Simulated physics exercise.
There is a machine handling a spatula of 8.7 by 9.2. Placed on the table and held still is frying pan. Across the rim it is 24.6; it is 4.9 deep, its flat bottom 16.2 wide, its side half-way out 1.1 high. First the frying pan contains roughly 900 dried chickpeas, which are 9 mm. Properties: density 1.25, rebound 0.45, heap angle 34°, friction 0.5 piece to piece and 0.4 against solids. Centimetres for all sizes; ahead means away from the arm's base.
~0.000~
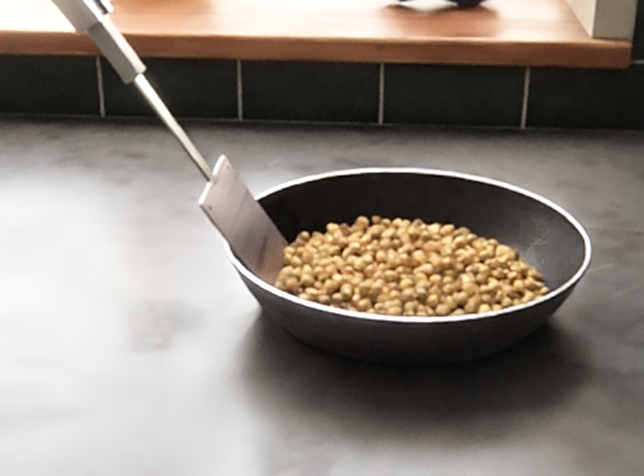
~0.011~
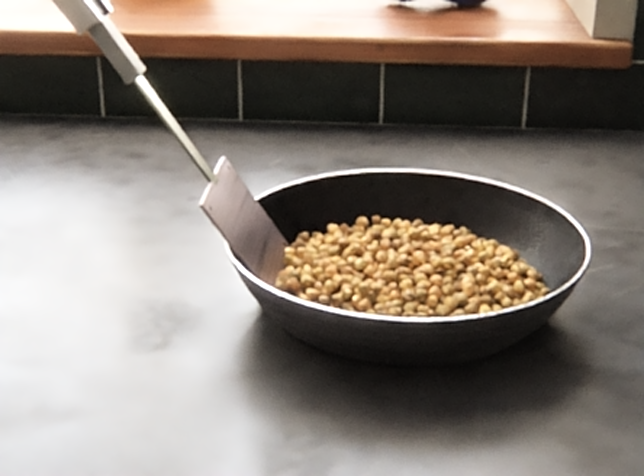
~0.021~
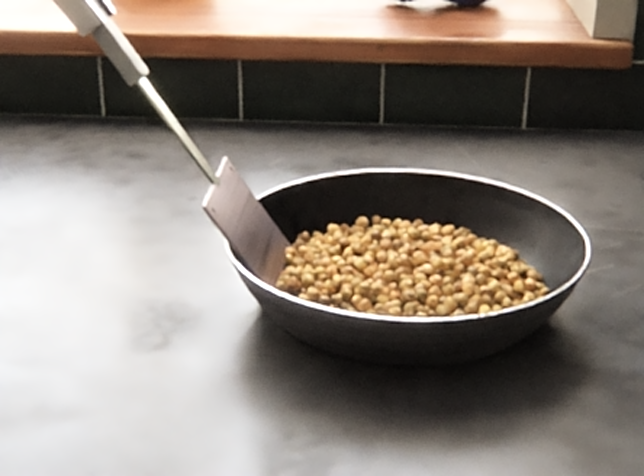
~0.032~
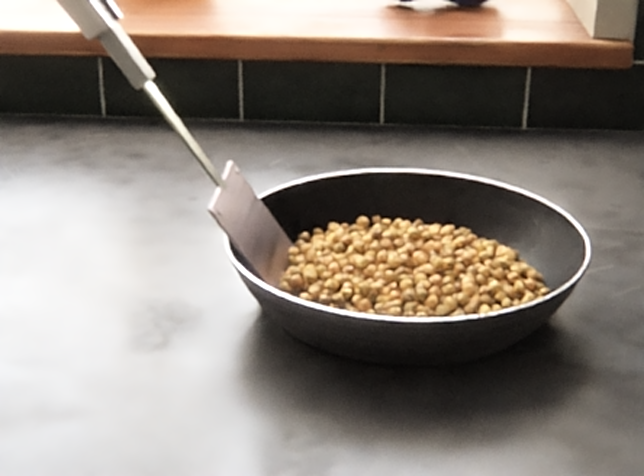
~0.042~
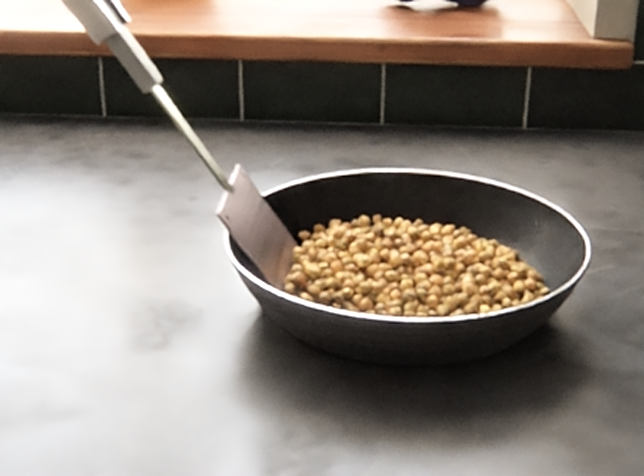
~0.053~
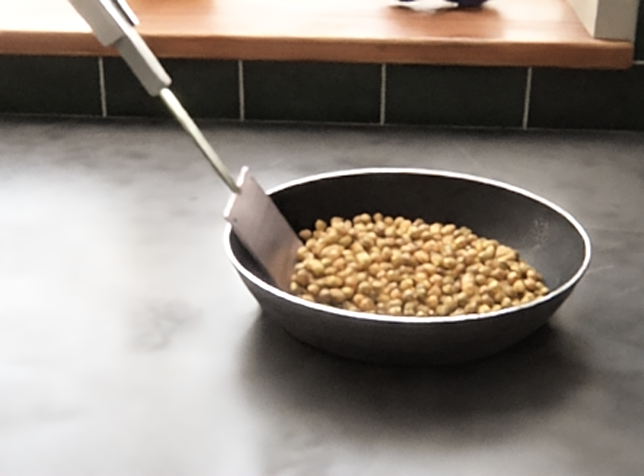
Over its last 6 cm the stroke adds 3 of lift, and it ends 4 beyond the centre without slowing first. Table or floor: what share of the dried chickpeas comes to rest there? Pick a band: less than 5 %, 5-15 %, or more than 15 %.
It falls in the band less than 5 %.
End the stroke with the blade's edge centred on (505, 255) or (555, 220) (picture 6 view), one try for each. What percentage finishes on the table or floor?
I'd say some 5 per cent, then some 30 per cent.
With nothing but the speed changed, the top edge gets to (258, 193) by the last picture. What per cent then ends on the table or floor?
Roughly 10 per cent.
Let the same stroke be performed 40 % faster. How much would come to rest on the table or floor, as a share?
It would be roughly 0 percent.
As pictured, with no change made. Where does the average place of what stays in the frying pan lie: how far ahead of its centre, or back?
The balance point lies close to 4.0 cm ahead.
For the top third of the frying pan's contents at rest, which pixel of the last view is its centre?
Roughly (503, 265).
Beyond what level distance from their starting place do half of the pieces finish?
About 3 cm.
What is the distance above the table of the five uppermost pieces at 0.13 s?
I'd put it close to 5 cm.
After 0.13 s, sloping 56°, highest piece 6 above the table; 900 in the frying pan.
After 0.21 s, sloping 56°, highest piece 6 above the table; 899 in the frying pan, 1 on the blade or in flight.
After 0.45 s, sloping 56°, highest piece 5 above the table; 898 in the frying pan, 2 on the table or floor.
After 1.50 s, sloping 56°, highest piece 5 above the table; 898 in the frying pan, 2 on the table or floor.
At rest, 898 in the frying pan, 2 on the table or floor. That is 0 % on the table or floor.
